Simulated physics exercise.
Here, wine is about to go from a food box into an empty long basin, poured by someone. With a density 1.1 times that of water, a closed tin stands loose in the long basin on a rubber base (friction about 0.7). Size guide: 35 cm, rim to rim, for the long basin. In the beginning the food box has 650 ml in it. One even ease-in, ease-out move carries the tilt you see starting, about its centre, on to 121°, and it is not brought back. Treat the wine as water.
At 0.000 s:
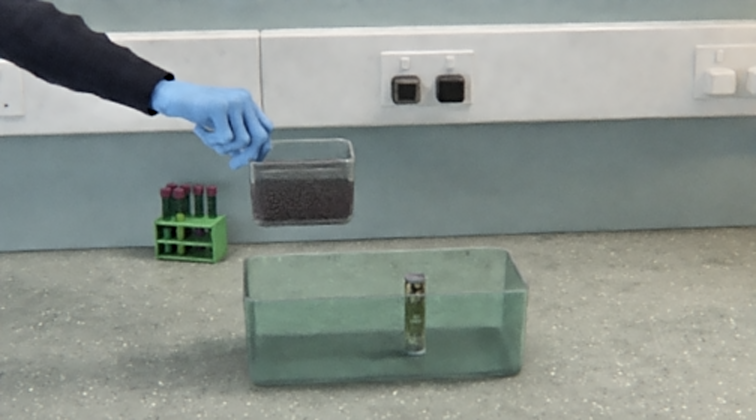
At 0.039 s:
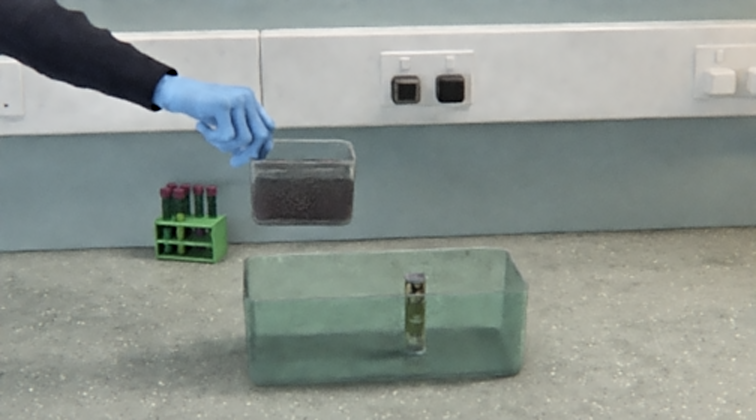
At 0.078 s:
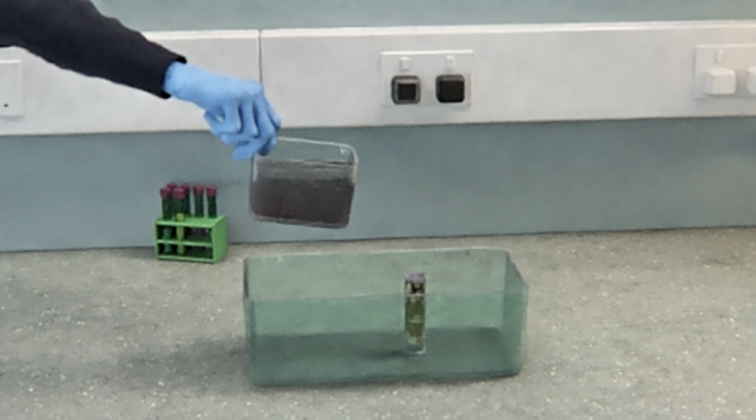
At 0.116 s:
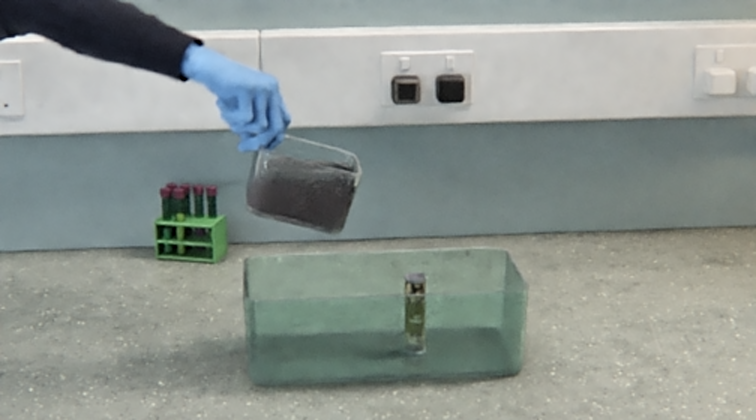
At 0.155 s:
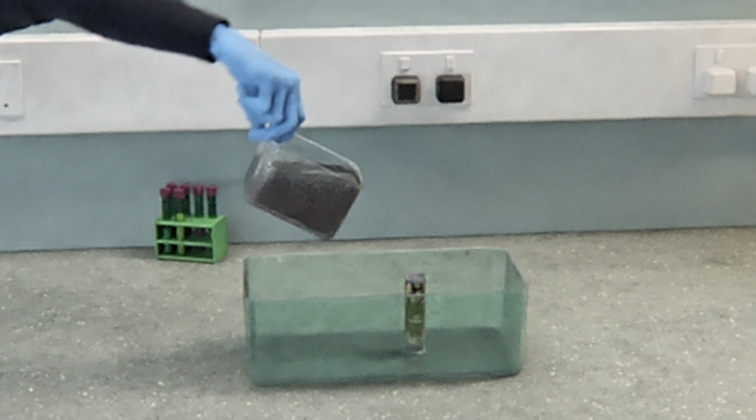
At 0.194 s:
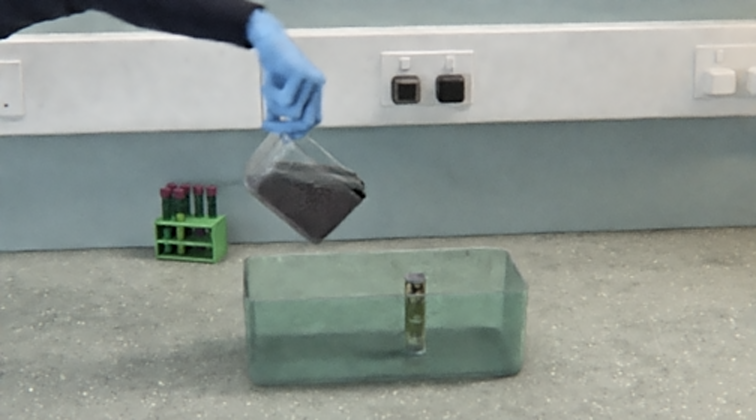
A blue-gloved hand held a clear box of dark contents above a long, greenish basin with a small container standing inside, then tilted the box steadily to the right, the hand rising as it turned.
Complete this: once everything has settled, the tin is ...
Once everything has settled, the tin is lying over.
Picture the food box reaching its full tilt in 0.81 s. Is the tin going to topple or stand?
Well, the tin simply tips.
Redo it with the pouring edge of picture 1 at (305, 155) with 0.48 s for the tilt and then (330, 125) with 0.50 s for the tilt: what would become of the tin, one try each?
Trial 1 - tin stays standing; trial 2 - tin stays standing.
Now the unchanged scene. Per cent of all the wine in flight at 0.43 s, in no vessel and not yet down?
Estimate: About 32 % of all of it.
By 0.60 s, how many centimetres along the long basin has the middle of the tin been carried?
Near 4 cm.
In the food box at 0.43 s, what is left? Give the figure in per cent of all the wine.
14 %.
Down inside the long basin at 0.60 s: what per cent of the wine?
Roughly 94 %.
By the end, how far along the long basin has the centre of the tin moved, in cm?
In the end the tin's centre has shifted about 7.5 centimetres.
Then, 0.43 s in, the tilt is 118° and 14 per cent is still to pour; the tin stands where it began.
Then, 0.60 s in, the tilt is 121° and 1 per cent is still to pour; the tin leans 26°.
Then, 0.78 s in, the tilt is 121° and 0 per cent is still to pour; the tin leans 58°.
Then, 0.98 s in, the tilt is 121° and 0 per cent is still to pour; the tin lies on its side.
Finally, the tin lies on its side.
